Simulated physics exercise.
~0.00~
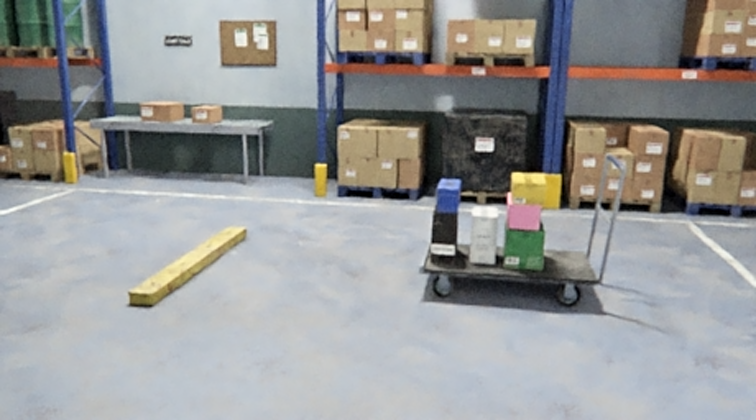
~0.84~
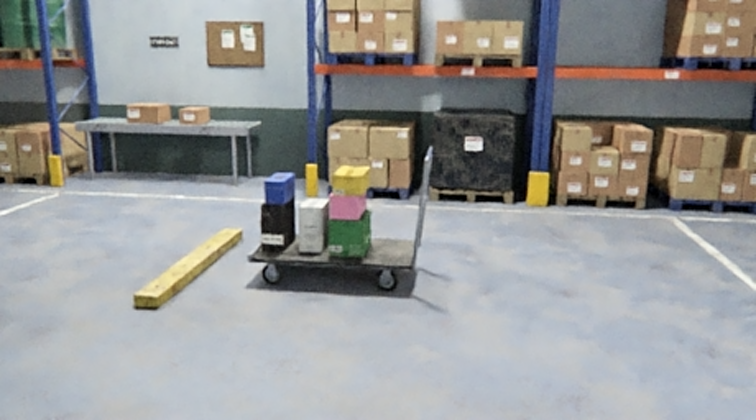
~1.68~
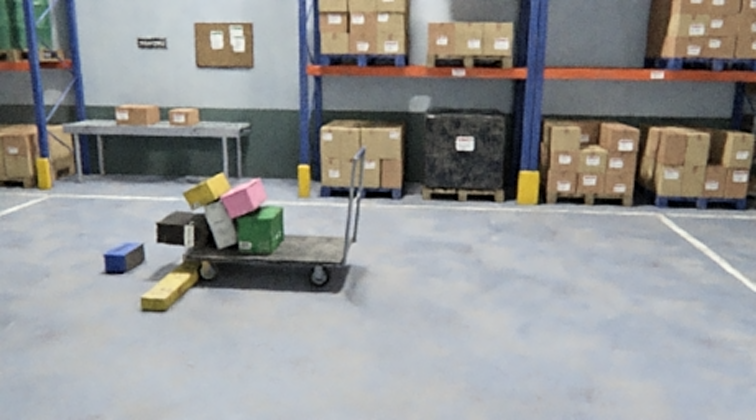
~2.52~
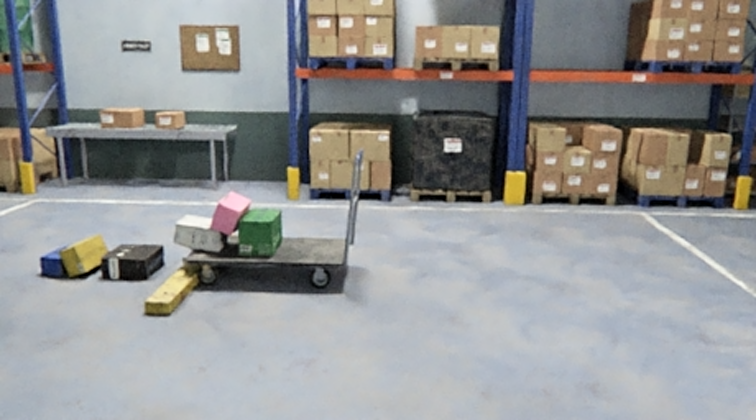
In a warehouse, a loaded trolley rolls left into a yellow kerb, spilling blue, yellow and black boxes onto the floor beyond.
